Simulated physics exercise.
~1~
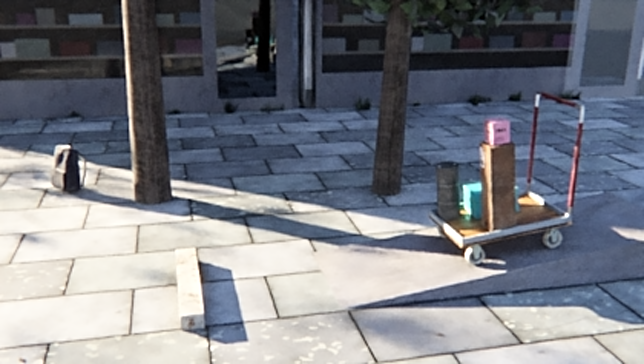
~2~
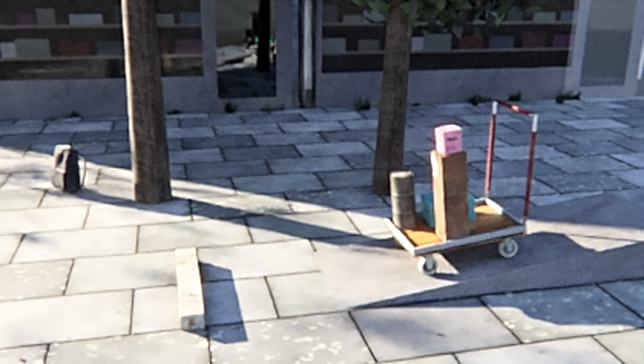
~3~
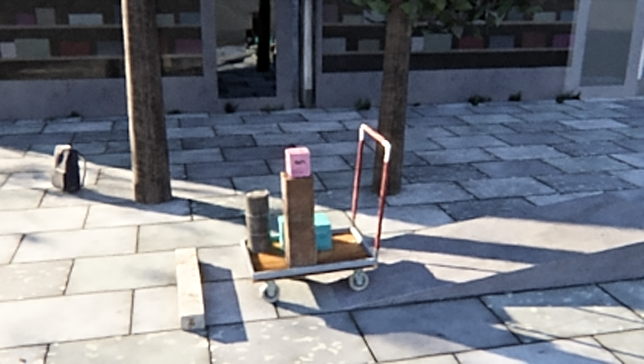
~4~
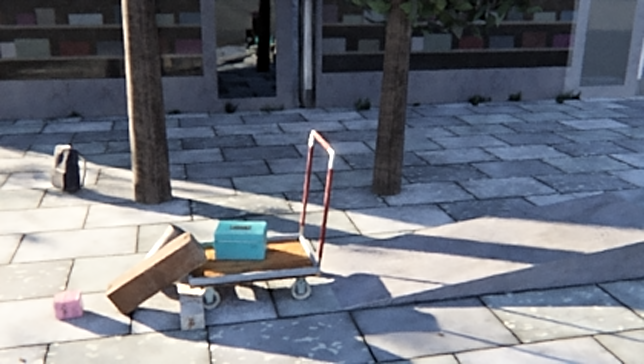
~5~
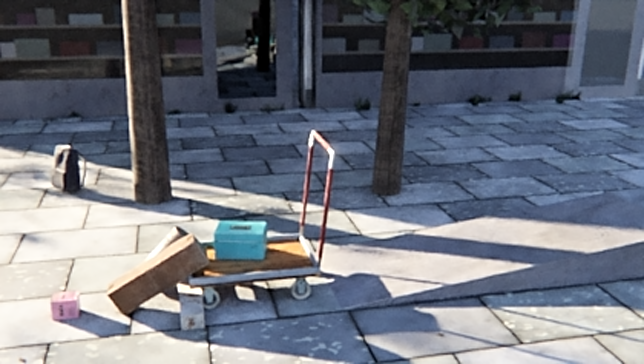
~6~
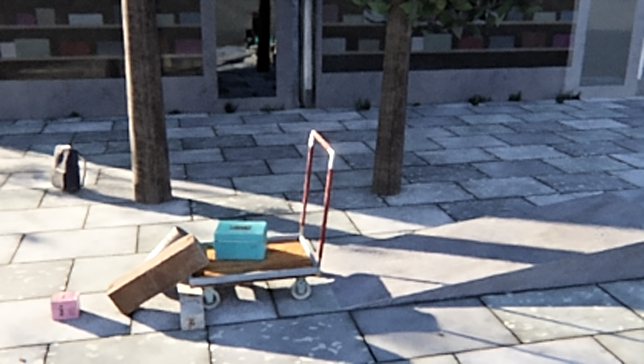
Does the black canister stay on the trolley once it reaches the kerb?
No, the black canister comes off the trolley at the kerb. Only the turquoise toolbox is left riding on the deck.
